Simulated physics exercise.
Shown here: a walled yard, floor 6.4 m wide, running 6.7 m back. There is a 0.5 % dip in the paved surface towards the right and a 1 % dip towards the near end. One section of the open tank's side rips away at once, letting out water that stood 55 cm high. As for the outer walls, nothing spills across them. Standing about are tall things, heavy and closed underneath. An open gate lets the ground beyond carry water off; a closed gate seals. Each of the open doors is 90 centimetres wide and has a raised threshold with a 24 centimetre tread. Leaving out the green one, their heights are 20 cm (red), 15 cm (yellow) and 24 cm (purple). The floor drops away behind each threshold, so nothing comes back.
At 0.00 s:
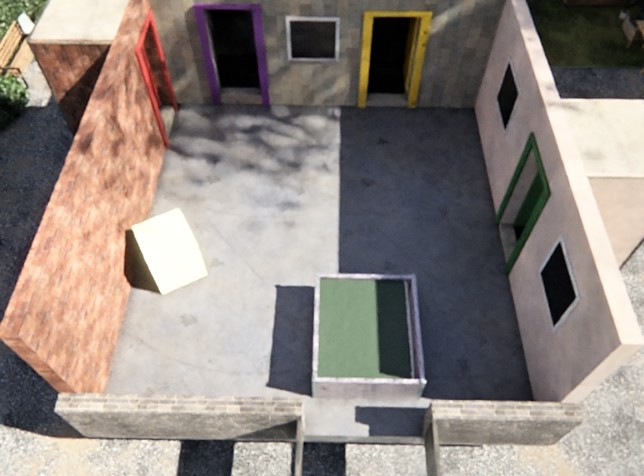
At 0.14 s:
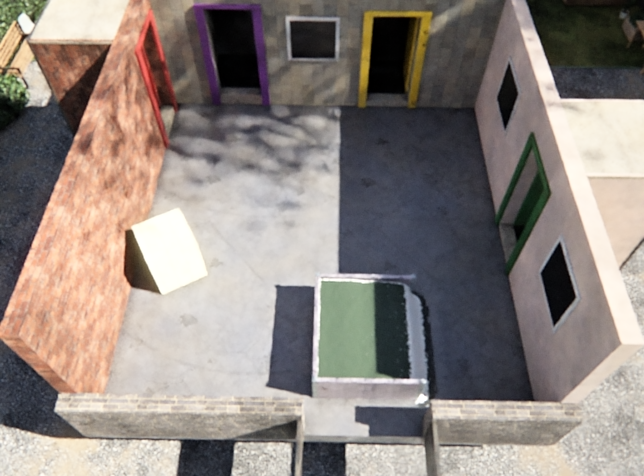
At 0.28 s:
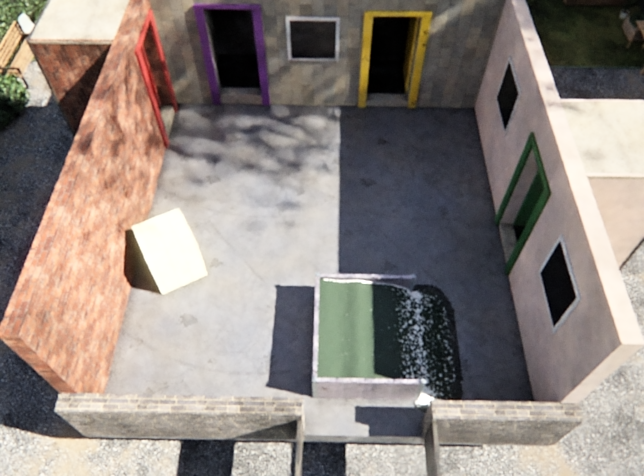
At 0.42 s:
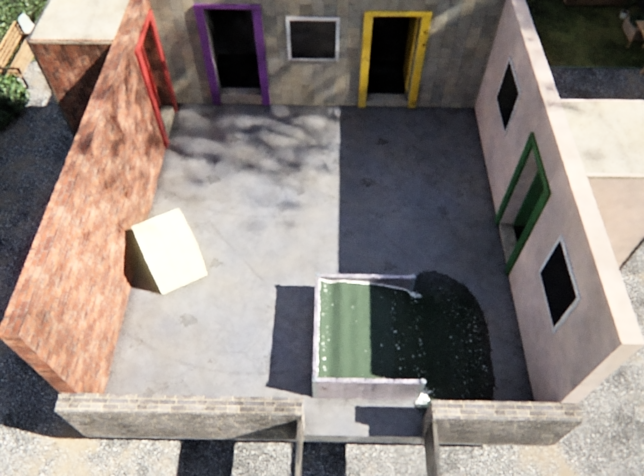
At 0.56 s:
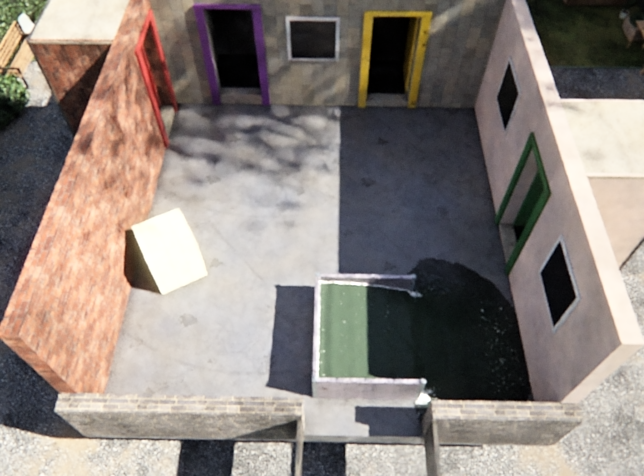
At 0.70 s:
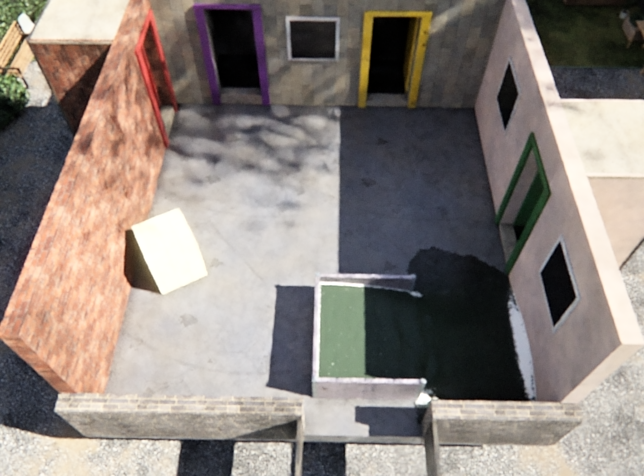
Walled yard with coloured doorways, where the right side of an open tank breaks away and dark green water spreads across the floor to the right-hand wall.
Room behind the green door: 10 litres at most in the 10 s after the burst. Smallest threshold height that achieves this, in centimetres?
9 cm.
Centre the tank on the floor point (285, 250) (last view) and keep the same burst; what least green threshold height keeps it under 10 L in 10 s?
Roughly 23 cm is needed.
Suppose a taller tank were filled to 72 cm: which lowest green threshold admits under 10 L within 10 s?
Then around 12.5 centimetres.
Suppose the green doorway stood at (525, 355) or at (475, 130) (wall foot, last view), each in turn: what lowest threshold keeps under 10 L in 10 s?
Around 33 and 7.5 cm respectively.
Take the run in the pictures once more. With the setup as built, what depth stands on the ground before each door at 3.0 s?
At the red door the depth is 0 cm, at yellow 0 cm, at green 10 cm and at purple 0 cm.
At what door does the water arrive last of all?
I'd say the red door.
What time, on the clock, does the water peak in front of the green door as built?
Peak: Close to 1.8 s.
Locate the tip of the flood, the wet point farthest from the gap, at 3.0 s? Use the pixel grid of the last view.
(471, 109).
After 1.4 s water covers 10 % of the floor, deepest (42 cm) near (533, 422); 11 cm at the green door, 0 litres in over its 8 cm threshold.
After 3.0 s water covers 30 % of the floor, deepest (20 cm) near (434, 420); 10 cm at the green door, 11 litres in over its 8 cm threshold.
After 10.0 s water covers 75 % of the floor, deepest (8 cm) near (533, 422); 5 cm at the green door, 13 litres in over its 8 cm threshold.
At the green door as built, the water arrived by 1.1 s and peaked near 13 cm at 1.8 s.
With a threshold of 8 cm, 13 litres would have come in within the 10 s; with 11 cm, 4 litres. So under 10 litres takes about 9 cm.
